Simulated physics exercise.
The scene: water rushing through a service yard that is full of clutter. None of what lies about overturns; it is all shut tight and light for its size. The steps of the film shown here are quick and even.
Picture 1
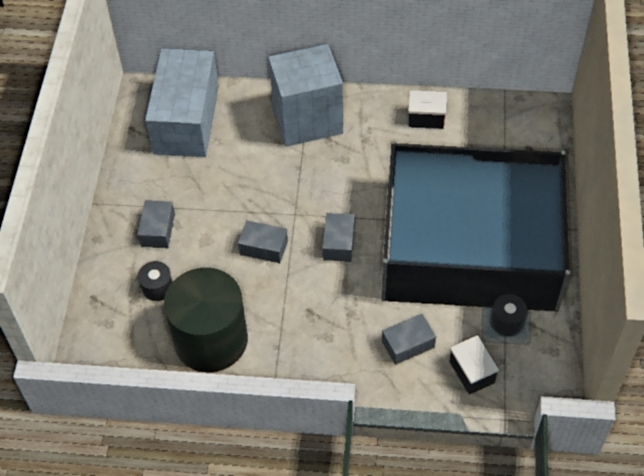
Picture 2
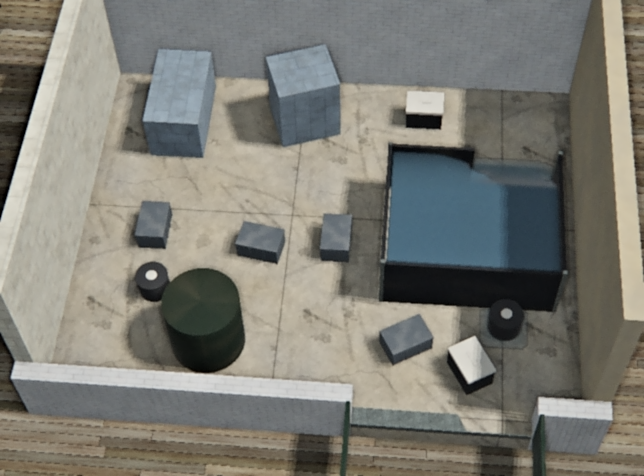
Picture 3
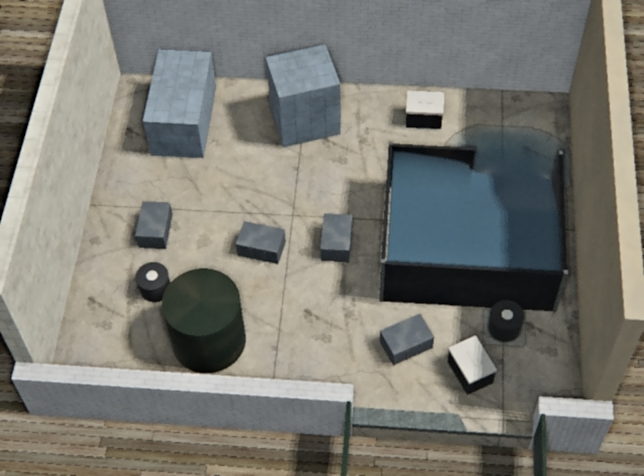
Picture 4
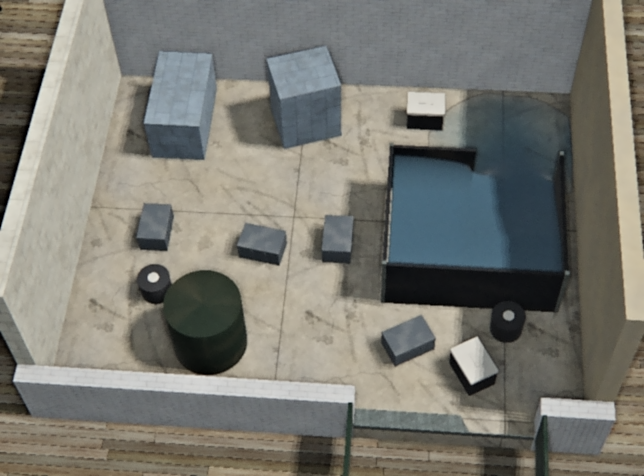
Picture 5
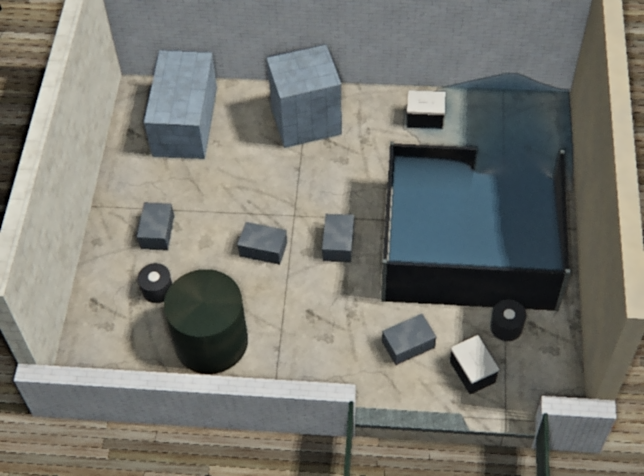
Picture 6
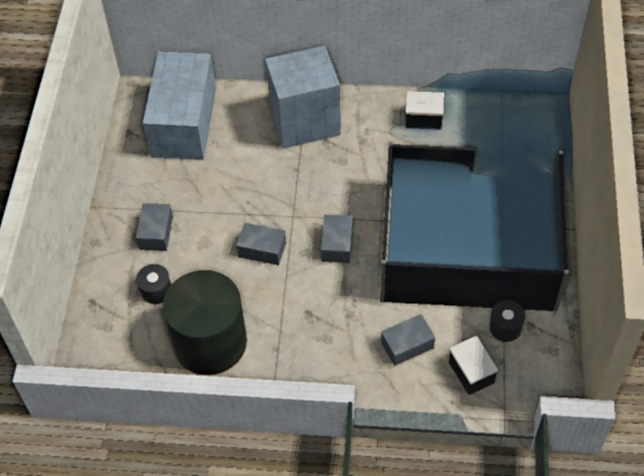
Water pouring through a gap in a dark tank's back wall, spreading across the yard's corner while scattered blocks stay still.
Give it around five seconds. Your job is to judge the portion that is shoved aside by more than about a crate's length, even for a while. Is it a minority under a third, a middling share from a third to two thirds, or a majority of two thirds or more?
Mid band.
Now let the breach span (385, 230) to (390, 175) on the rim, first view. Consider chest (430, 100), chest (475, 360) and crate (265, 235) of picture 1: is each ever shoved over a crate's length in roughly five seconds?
In turn: Stayed short, stayed short, cleared that distance.
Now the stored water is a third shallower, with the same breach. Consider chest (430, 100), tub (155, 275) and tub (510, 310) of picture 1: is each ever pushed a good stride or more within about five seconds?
First one reached the mark, second one stopped before it, third one stopped before it.
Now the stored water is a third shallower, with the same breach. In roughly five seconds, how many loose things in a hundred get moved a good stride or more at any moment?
Share: Close to 20 %.
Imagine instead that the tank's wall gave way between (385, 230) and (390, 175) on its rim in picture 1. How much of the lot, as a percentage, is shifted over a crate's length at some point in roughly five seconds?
Estimate: Some 50 per cent.
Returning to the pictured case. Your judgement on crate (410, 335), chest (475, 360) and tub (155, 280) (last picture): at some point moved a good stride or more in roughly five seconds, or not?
One, under that distance; two, under that distance; three, displaced that much.
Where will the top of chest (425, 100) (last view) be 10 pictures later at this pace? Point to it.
My guess is roughly (371, 151).
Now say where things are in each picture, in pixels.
In the first picture, a tub at (510, 309) rests on the ground; a crate at (339, 231) rests on the ground; 0 of 8 have shifted.
In the second picture, a tub at (507, 314) rests on the ground; a crate at (336, 232) rests on the ground; 0 of 8 have shifted.
In the third picture, a tub at (507, 315), on the bottom, close to its start; a crate at (337, 232) rests on the ground; 0 of 8 have shifted.
In the fourth picture, a tub at (509, 316) rests on the ground, close to its start; a crate at (338, 233), on the bottom; 0 of 8 have shifted.
In the fifth picture, a tub at (510, 314), on the bottom, close to its start; a crate at (338, 232) rests on the ground; 0 of 8 have shifted.
In the sixth picture, a tub at (508, 315), on the bottom, close to its start; a crate at (337, 232) rests on the ground; 0 of 8 have shifted.
A moment on, 0 of 8 are well off their spots; 0 afloat.
Next, 1 of 8 are well off their spots; 0 afloat.
Later, 3 of 8 are well off their spots; 1 afloat.
In the end, 5 of 8 are well off their spots, and 5 have been at some point; 3 afloat.
